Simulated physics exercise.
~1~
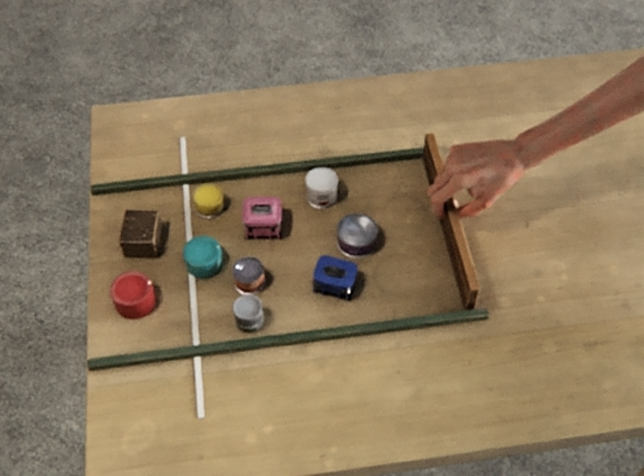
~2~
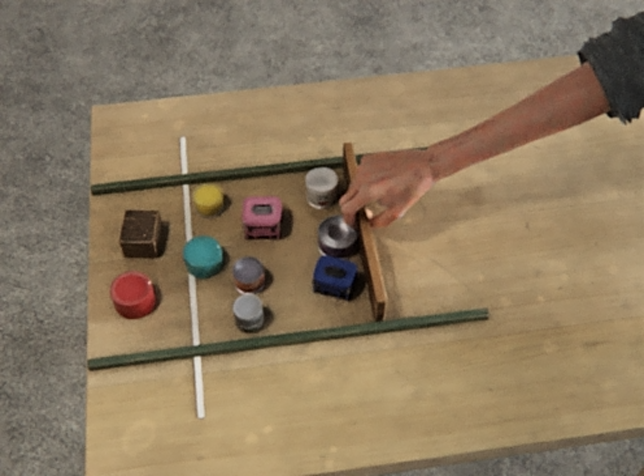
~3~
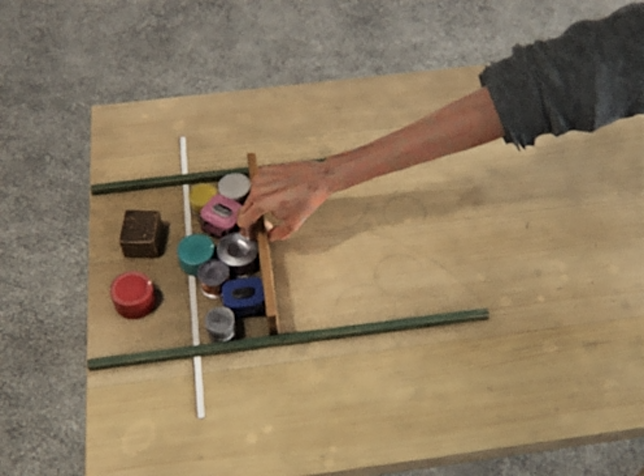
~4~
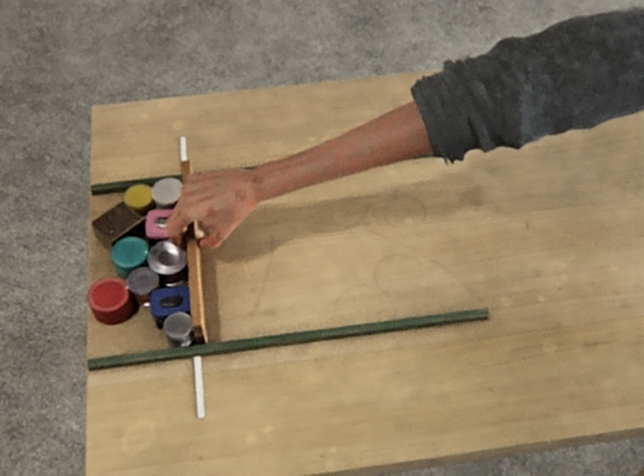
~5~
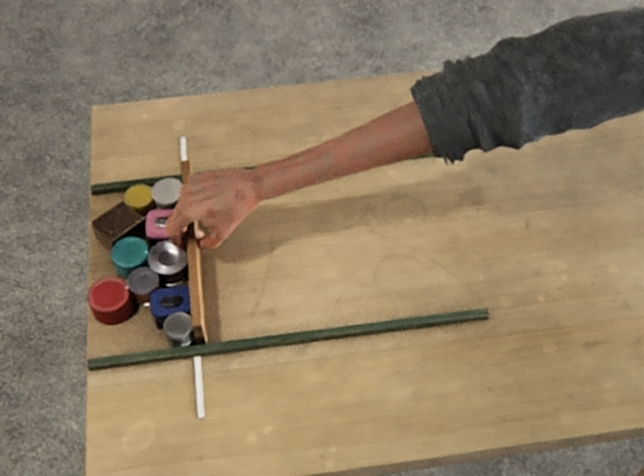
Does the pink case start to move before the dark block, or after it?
The pink case starts to move before the dark block. It is already being pushed left while the block still sits in its place, and the block shifts only as the board nears the tape.
